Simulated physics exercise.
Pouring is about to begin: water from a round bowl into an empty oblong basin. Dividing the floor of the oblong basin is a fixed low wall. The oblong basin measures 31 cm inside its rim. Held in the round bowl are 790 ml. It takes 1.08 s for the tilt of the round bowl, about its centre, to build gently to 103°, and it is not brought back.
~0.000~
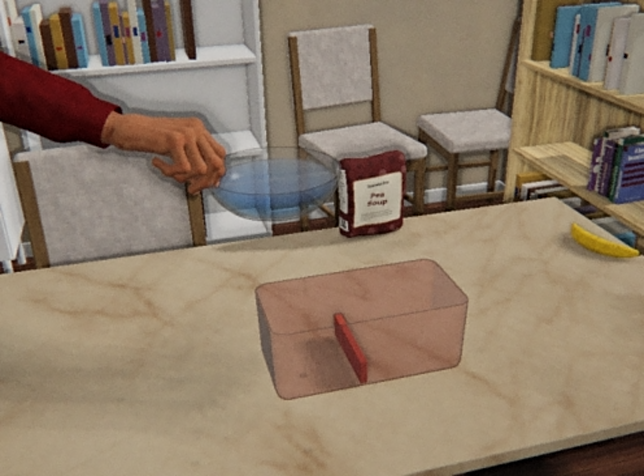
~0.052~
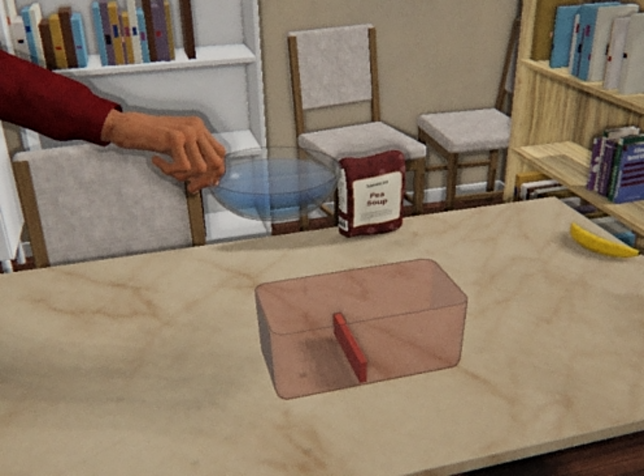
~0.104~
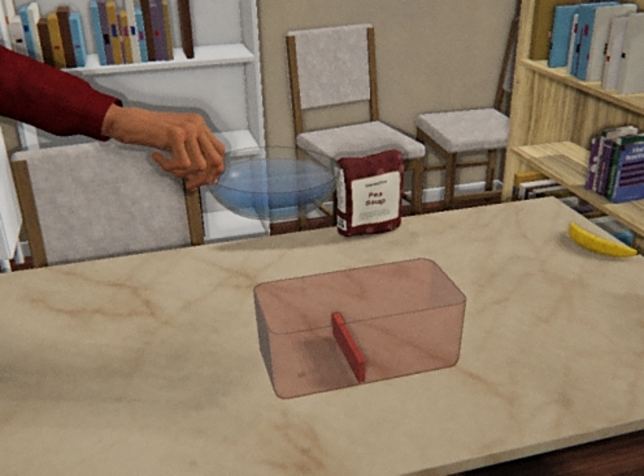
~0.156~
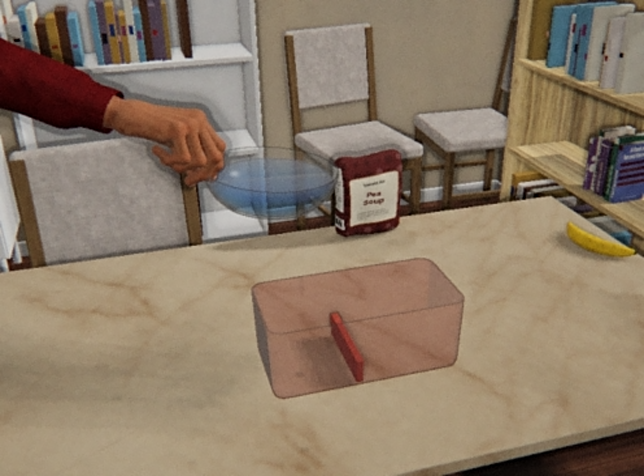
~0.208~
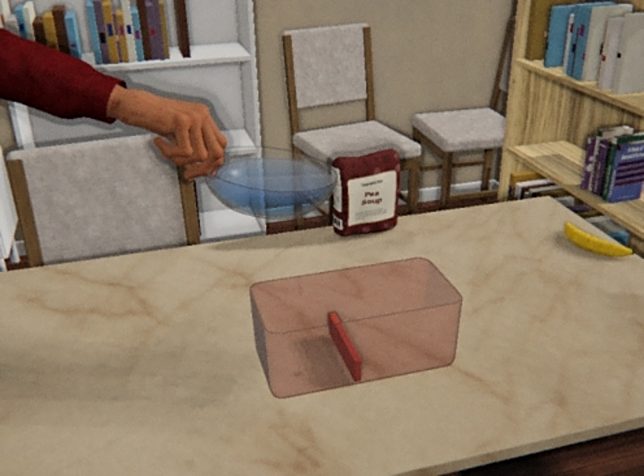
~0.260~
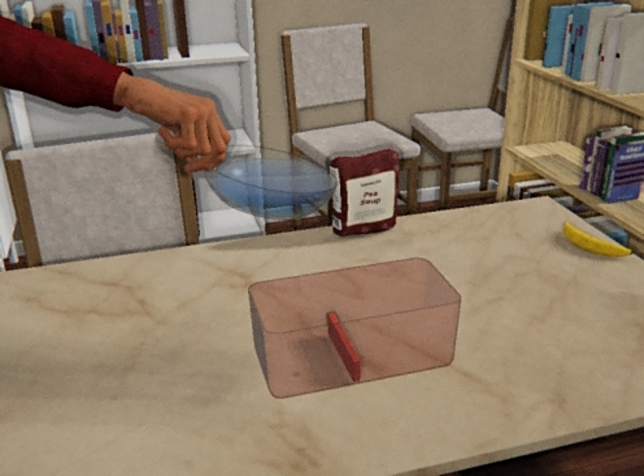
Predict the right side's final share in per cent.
The right side finishes with roughly 78 per cent.
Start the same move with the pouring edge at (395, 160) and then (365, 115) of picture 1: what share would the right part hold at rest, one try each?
The first try gives 70 percent and the second 80 percent.
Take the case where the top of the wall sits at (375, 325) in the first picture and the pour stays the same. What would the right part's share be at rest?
Then it comes to around 60 per cent.
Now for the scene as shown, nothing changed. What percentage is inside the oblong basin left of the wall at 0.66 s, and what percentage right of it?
Left roughly 0 per cent, right roughly 26.
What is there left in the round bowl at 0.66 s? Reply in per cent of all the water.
Close to 20 percent of the liquid remains at that time.
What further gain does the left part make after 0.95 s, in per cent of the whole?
I'd put it at some 3 percent.
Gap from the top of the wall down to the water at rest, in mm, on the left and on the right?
Left about 32 mm, right about 14 mm.
After 0.66 s the tilt is 69° and 20 per cent is still to pour, 0 is left of the wall and 27 right of it.
After 0.95 s the tilt is 99° and 0 per cent is still to pour, 18 is left of the wall and 78 right of it.
After 1.25 s the tilt is 103° and 0 per cent is still to pour, 20 is left of the wall and 78 right of it.
After 1.58 s the tilt is 103° and 0 per cent is still to pour, 21 is left of the wall and 78 right of it.
In the end 21 per cent lies left of the wall, 78 right of it and 2 outside.
